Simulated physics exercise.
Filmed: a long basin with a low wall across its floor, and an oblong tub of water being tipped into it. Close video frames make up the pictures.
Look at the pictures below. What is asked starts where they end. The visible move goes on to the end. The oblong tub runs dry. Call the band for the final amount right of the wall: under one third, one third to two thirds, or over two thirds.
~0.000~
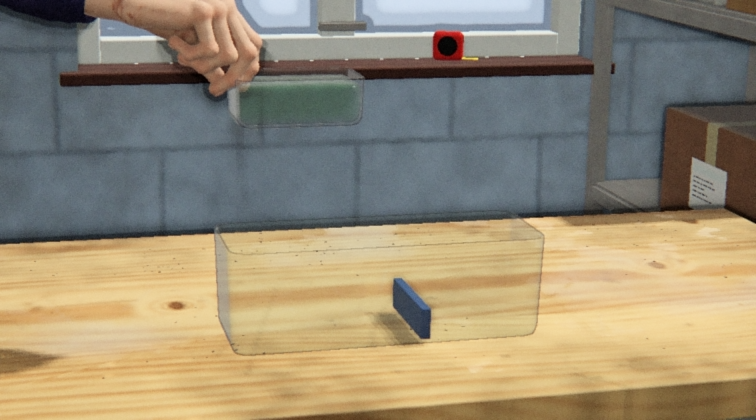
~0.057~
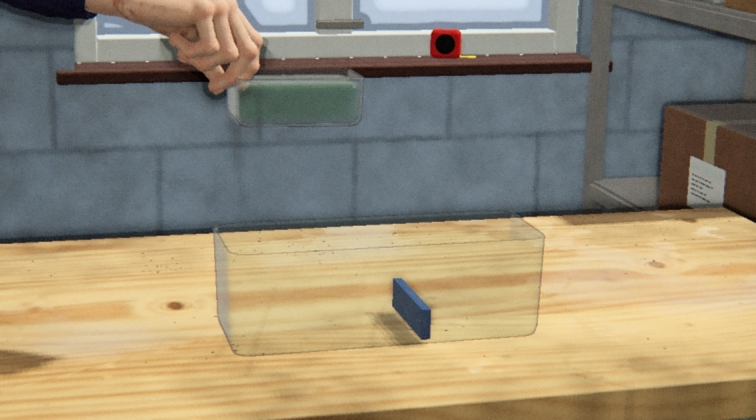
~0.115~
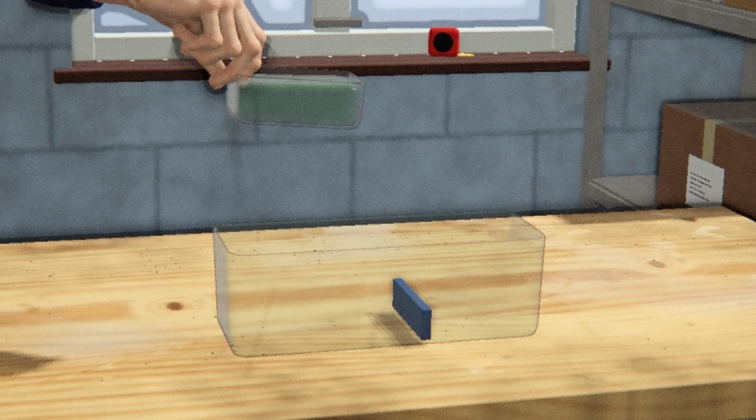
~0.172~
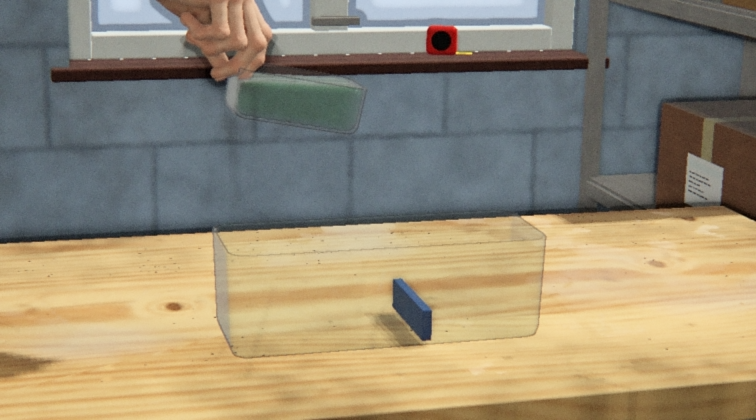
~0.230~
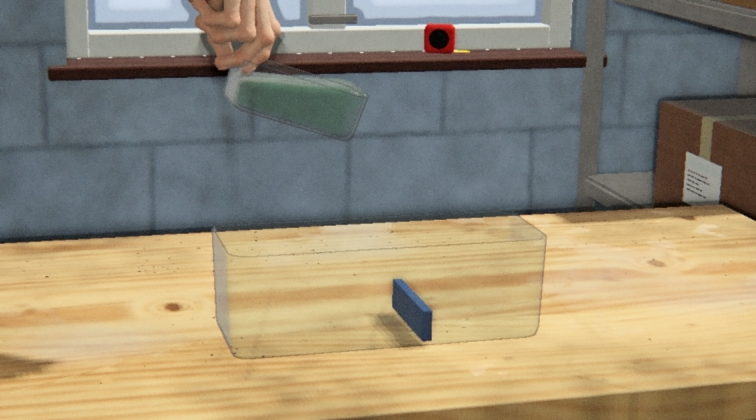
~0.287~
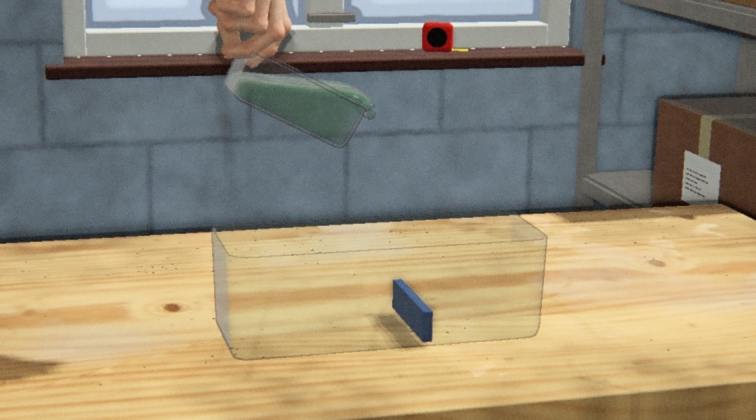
Band: One third to two thirds.
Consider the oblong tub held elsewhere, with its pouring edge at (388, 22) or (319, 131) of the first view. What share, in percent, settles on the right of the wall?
Estimate, in order: 70 and 10 per cent.
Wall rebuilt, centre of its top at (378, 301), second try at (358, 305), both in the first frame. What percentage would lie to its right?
It works out to around 70 per cent for the first and around 70 per cent for the second.
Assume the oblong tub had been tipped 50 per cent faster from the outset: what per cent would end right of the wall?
It works out near 45 %.
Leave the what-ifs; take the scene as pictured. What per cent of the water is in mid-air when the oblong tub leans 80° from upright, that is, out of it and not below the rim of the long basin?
About 50 per cent.
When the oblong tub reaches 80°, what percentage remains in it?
15 per cent, approximately.
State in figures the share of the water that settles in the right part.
55 %.
A moment on, the oblong tub is tipped on its side and 14 per cent is still to pour, 7 is left of the wall and 30 right of it.
Next, the oblong tub is tipped on its side and 5 per cent is still to pour, 30 is left of the wall and 57 right of it.
Then the oblong tub is tipped on its side and 1 per cent is still to pour, 36 is left of the wall and 57 right of it.
Later the oblong tub is tipped on its side and 0 per cent is still to pour, 37 is left of the wall and 57 right of it.
In the end 38 per cent lies left of the wall, 57 right of it and 5 outside.
